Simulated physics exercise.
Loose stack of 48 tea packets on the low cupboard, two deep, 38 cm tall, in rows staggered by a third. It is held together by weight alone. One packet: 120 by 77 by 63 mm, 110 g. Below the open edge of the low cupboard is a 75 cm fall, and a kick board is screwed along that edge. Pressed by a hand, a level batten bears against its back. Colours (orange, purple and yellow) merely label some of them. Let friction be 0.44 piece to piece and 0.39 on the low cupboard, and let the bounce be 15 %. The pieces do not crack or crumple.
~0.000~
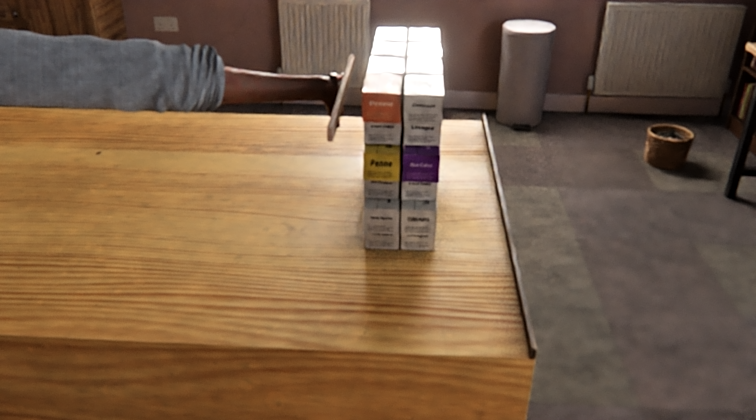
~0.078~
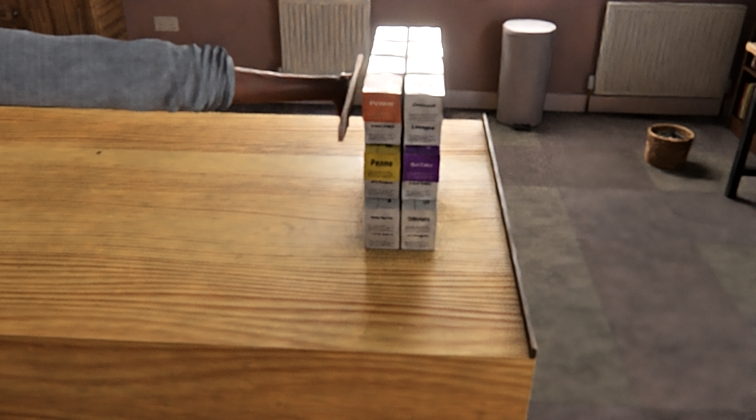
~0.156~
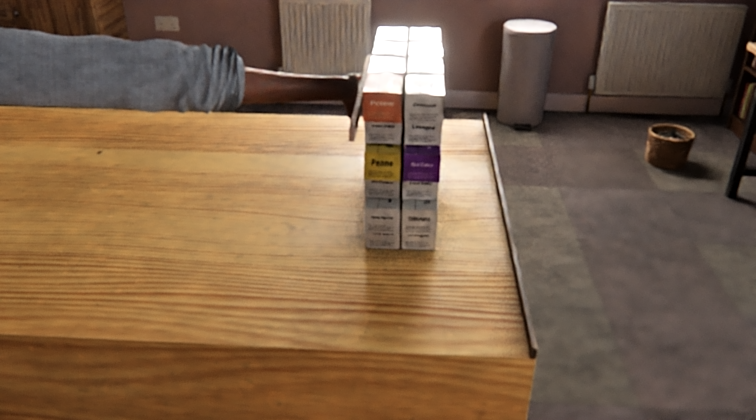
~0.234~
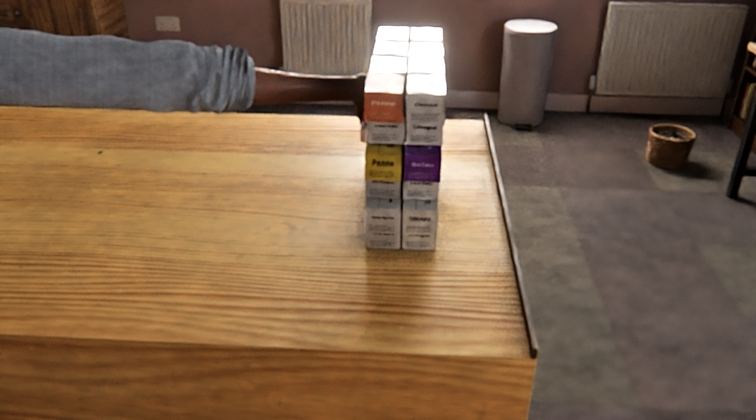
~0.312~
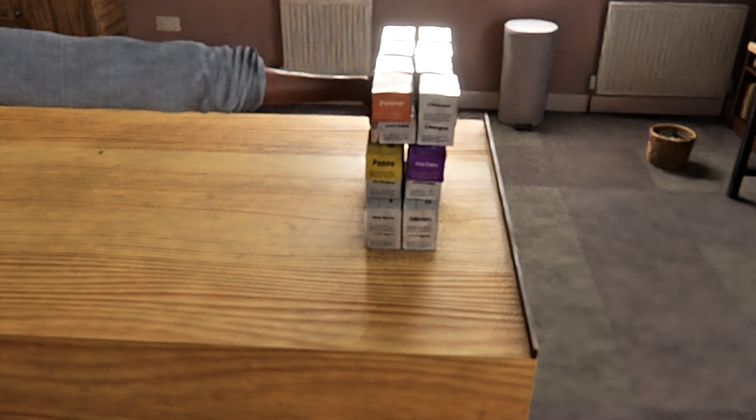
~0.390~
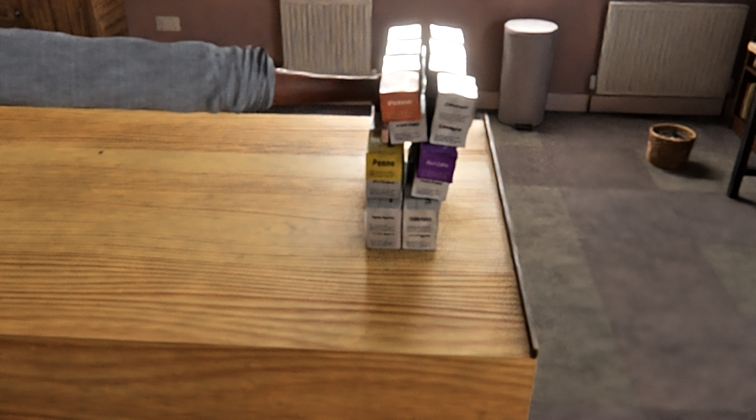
An arm in a grey-blue sleeve reaches in from the left over a wooden cupboard top, seen from slightly above by a still camera in a room with dark floor tiles. Small, mostly white packets stand stacked near the right edge, with orange, yellow and purple ones facing us, and a bin and radiators behind. The hand pushes a flat batten rightward into the stack, shifting the upper packets right and leaning some.
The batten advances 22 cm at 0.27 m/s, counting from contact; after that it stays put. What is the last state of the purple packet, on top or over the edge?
It does not stay up.
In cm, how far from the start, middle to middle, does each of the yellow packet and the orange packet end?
Estimate: Yellow near 0 cm, orange near 42 cm.
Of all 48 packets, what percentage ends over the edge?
My estimate is roughly 35 per cent.
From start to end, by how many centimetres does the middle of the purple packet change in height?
It finishes some 94 cm lower than at the start.
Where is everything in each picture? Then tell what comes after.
In the first picture (places mark the middle of the side facing us), batten (330, 135) 59 mm from the stack; purple packet (421, 169); yellow packet (381, 167); orange packet (381, 108); nothing disturbed.
Batten (341, 135) 38 mm from the stack; purple packet (421, 169), in the second picture.
Batten (352, 135) 17 mm from the stack; purple packet (422, 169), in the third picture.
Batten (363, 136) 4 mm in; purple packet (422, 169), in the fourth picture.
Batten (374, 136) 25 mm in; purple packet (427, 168) shifted 8 mm; orange packet (392, 107) shifted 16 mm; 24 disturbed, none over the edge, in the fifth picture.
Batten (385, 136) 46 mm in; purple packet (437, 168) leaning 7°; orange packet (400, 107) leaning 6°; yellow packet (383, 167); steepest lean 8°, the packet at (448, 64); 30 disturbed, none over the edge, in the sixth picture.
After 0.70 s, none of the 48 packets over the edge, 29 disturbed; purple packet leaning 40°, 28 mm lower; orange packet leaning 28°, 28 mm lower.
After 1.10 s, 13 of the 48 packets over the edge; purple packet upside down; orange packet leaning 36°, 29 cm lower.
By the end (2.1 s), 17 of the 48 packets over the edge; purple packet upside down; orange packet 32 cm lower; yellow packet unmoved. As the last picture would show them, middles, orange packet near (470, 298).
